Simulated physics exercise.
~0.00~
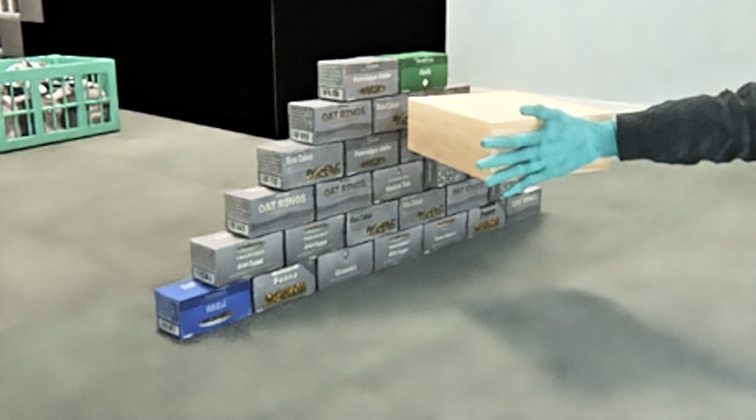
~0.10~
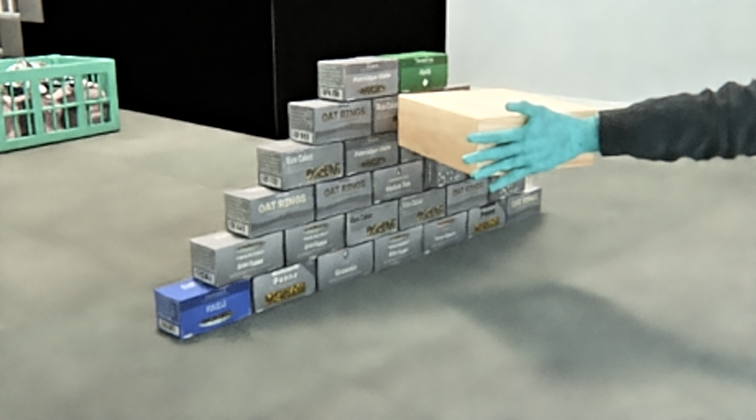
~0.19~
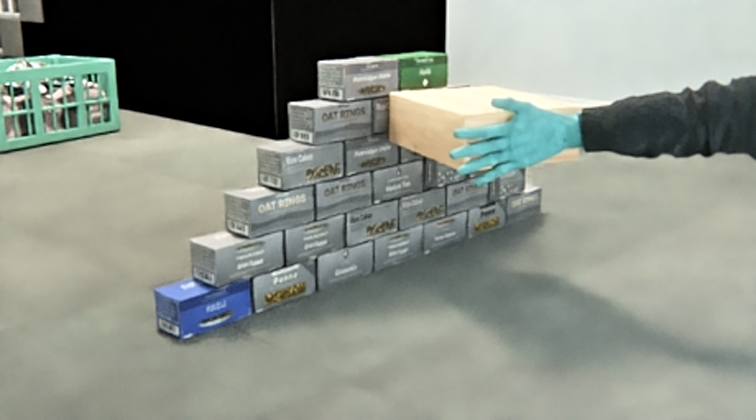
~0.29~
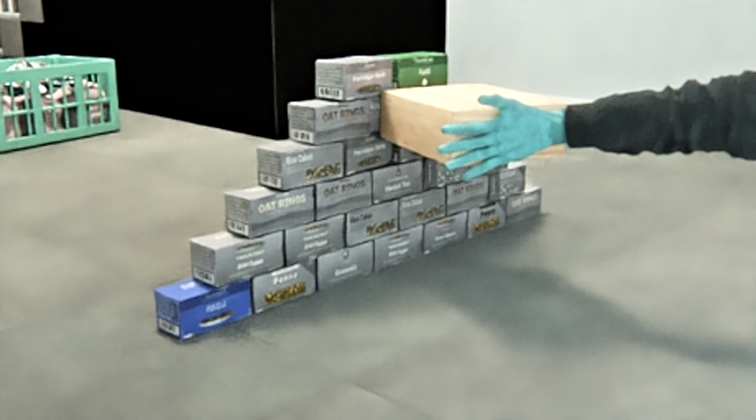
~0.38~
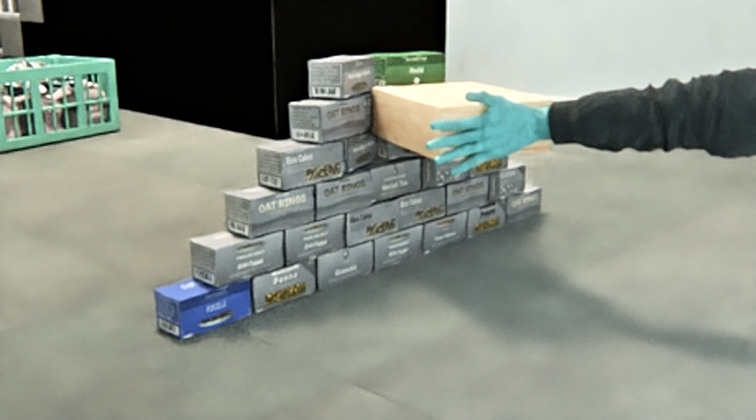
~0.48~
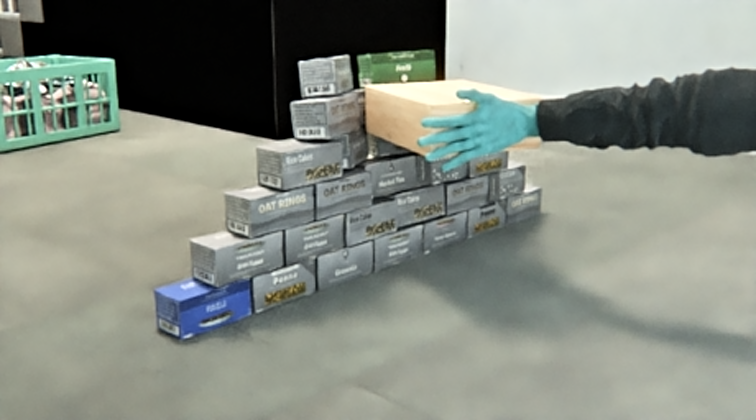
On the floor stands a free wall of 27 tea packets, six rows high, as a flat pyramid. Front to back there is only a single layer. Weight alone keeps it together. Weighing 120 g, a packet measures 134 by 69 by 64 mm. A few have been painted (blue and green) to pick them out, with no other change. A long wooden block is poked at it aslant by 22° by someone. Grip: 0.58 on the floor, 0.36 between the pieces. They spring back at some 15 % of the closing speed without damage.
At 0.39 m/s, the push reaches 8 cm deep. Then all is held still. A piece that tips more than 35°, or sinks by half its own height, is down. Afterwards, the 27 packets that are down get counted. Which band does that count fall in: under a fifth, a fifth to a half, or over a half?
A fifth to a half.
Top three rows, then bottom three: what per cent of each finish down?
Top 80, bottom 10 per cent.
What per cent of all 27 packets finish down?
Close to 30 per cent of them end up down.
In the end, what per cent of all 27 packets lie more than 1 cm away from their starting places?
Shifted share: 30 %.
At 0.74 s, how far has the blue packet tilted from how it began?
Tilt from start: Approx. 0 degrees.
Around 0.62 s, none of the 27 packets down, 11 disturbed; green packet tipped 21°.
Around 0.74 s, 8 of the 27 packets down; green packet tipped 50°, 7 cm lower.
Around 0.88 s, 8 of the 27 packets down; green packet on its side.
Finally (1.3 s), 8 of the 27 packets down; green packet on its side; blue packet unmoved. That is 30 per cent. Seen by the last camera, middles, green packet near (342, 200), blue packet near (204, 303).
